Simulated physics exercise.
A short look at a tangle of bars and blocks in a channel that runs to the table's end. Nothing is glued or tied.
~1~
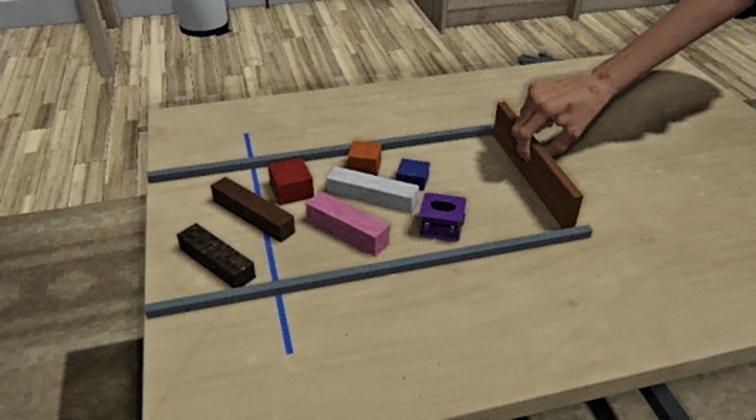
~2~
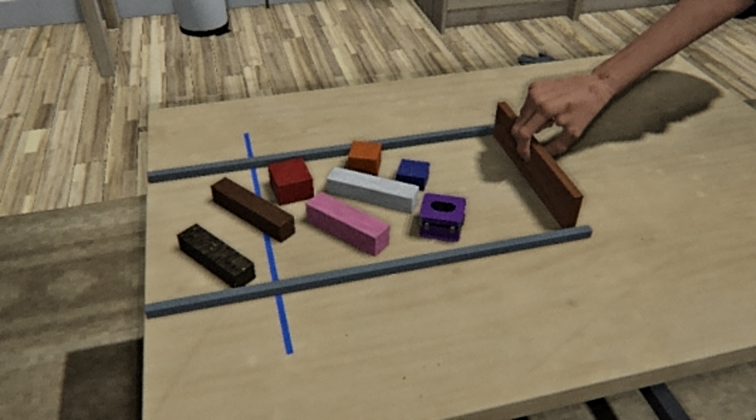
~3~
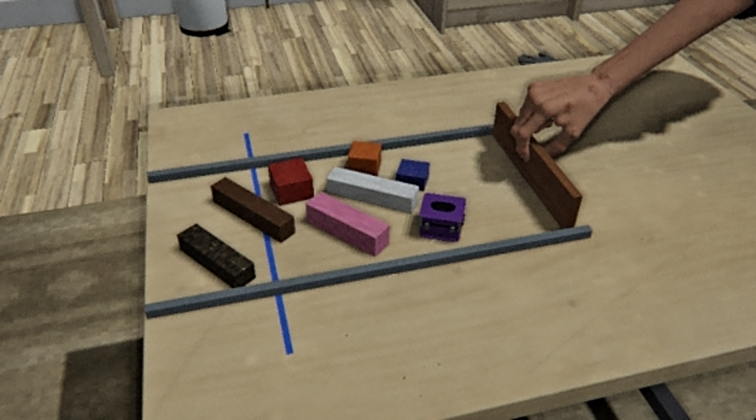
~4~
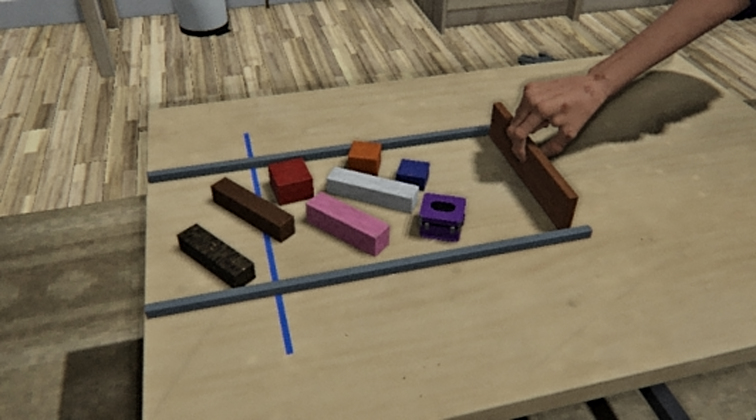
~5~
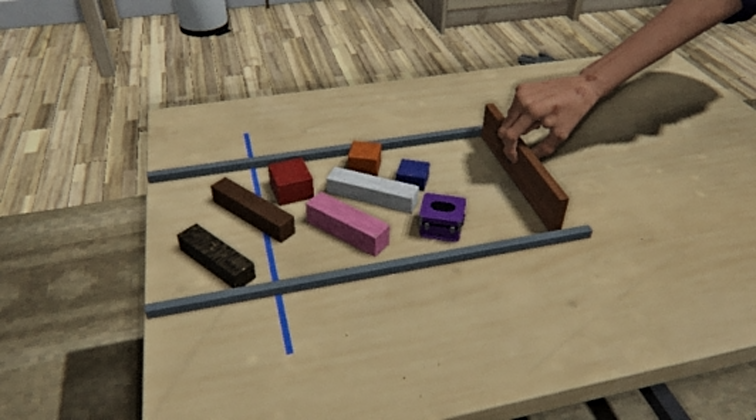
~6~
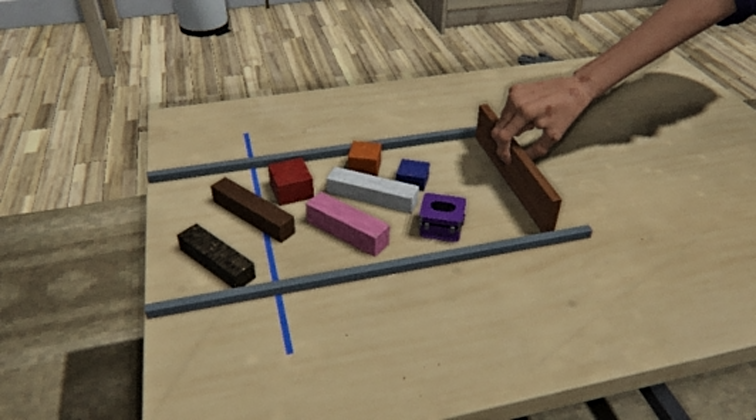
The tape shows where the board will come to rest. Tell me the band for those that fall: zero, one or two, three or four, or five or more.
Here the number that fall off is zero.
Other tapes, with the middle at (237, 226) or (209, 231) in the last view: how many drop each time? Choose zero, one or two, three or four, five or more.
One after another: One to two; one to two.
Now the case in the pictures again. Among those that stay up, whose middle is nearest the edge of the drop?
It is the black bar.
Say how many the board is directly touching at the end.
In contact: 4.
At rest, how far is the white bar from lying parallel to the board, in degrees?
Some 25 degrees.
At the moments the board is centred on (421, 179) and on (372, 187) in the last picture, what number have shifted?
2 and 6.
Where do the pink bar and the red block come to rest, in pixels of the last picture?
The pink bar stops around (212, 254); the red block around (194, 187).
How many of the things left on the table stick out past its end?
1 of them.
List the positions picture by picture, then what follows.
In the first picture, black bar (216, 256); brown bar (252, 209); red block (291, 181); board (533, 162); tape (264, 222).
In the second picture, brown bar (252, 209); blue block (413, 175).
In the third picture, red block (291, 181); board (532, 162).
In the fourth picture, black bar (216, 256); white bar (372, 190).
In the fifth picture, brown bar (252, 209); orange block (365, 160).
In the sixth picture, black bar (216, 256); brown bar (252, 209); red block (291, 181); board (513, 165); tape (264, 222).
Soon after, none off yet; black bar at rest near (216, 256); brown bar at rest near (252, 209); red block at rest near (291, 181).
At rest, the number that fall off is zero.
